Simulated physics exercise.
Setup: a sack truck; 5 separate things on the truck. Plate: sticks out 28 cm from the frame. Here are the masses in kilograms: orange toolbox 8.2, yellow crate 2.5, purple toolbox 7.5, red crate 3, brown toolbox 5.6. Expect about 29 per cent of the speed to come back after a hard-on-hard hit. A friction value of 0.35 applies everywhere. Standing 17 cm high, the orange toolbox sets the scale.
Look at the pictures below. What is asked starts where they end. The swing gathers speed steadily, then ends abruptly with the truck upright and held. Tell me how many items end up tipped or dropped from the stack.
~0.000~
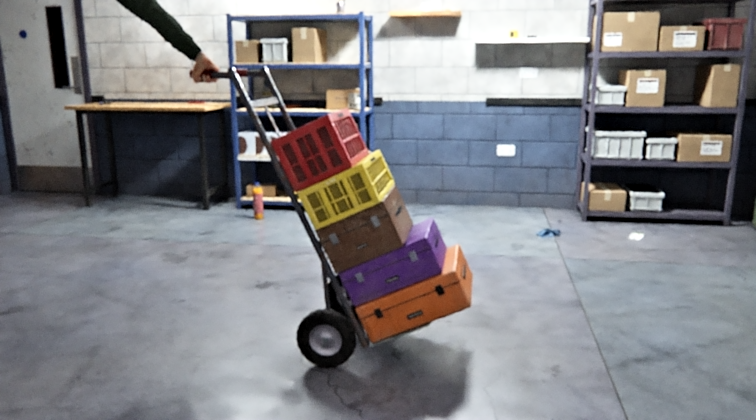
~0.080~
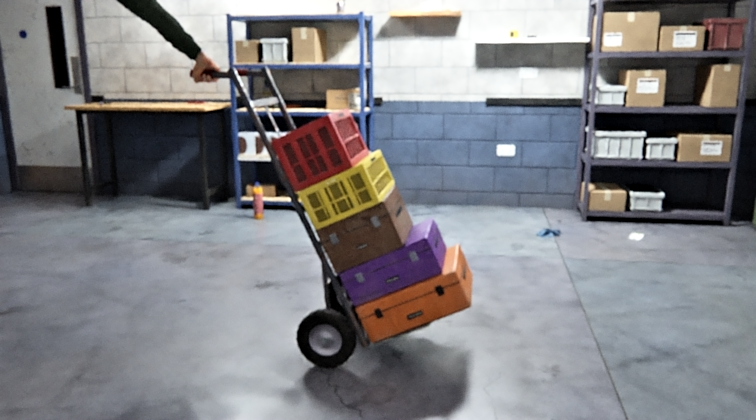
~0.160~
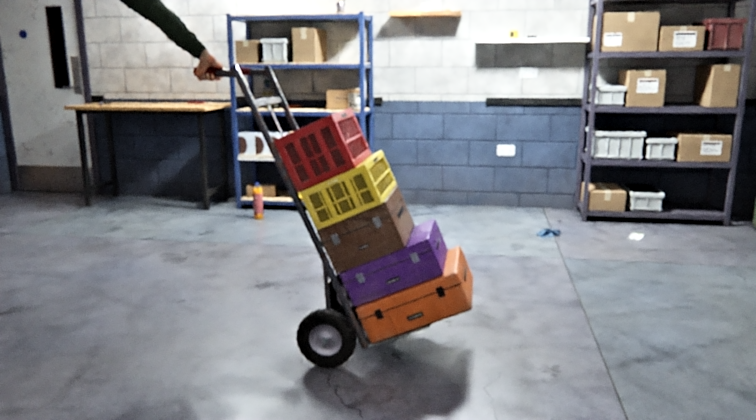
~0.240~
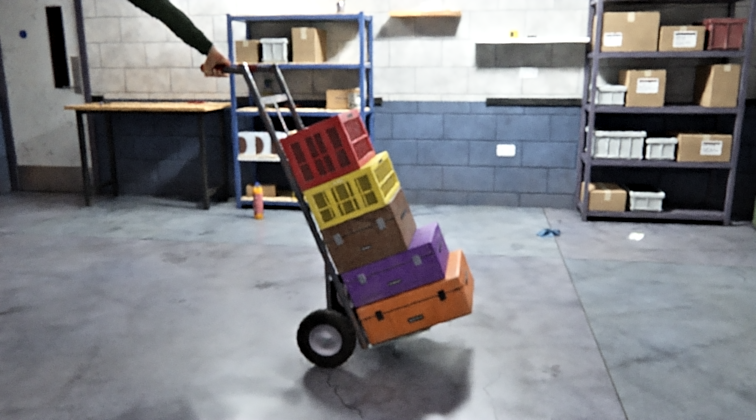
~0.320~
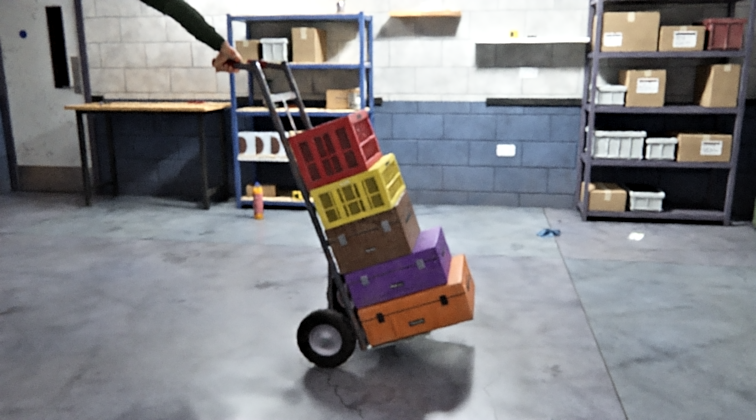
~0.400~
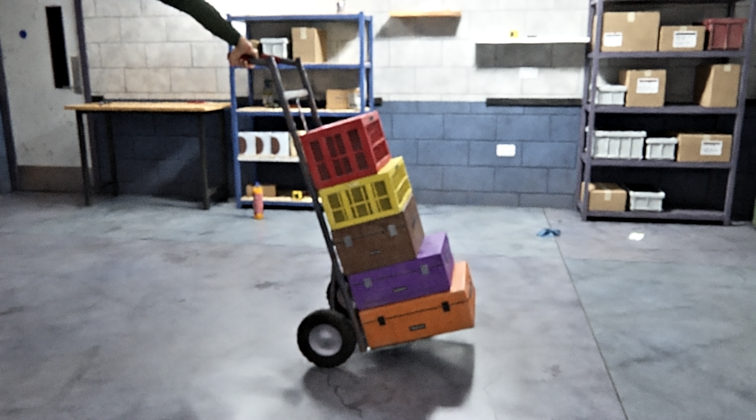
The total is zero.
After 0.70 s, truck upright; yellow crate slid 2 cm near (409, 206); red crate slid 3 cm.
After 0.90 s, truck upright; yellow crate tipped 4° from how it sat near (416, 206); orange toolbox tipped 4° from how it sat near (423, 326); red crate tipped 4° from how it sat.
At rest (1.5 s), all 5 in place, give or take 10 cm. Seen from the same camera at the end, orange toolbox near (422, 326), yellow crate near (405, 207).
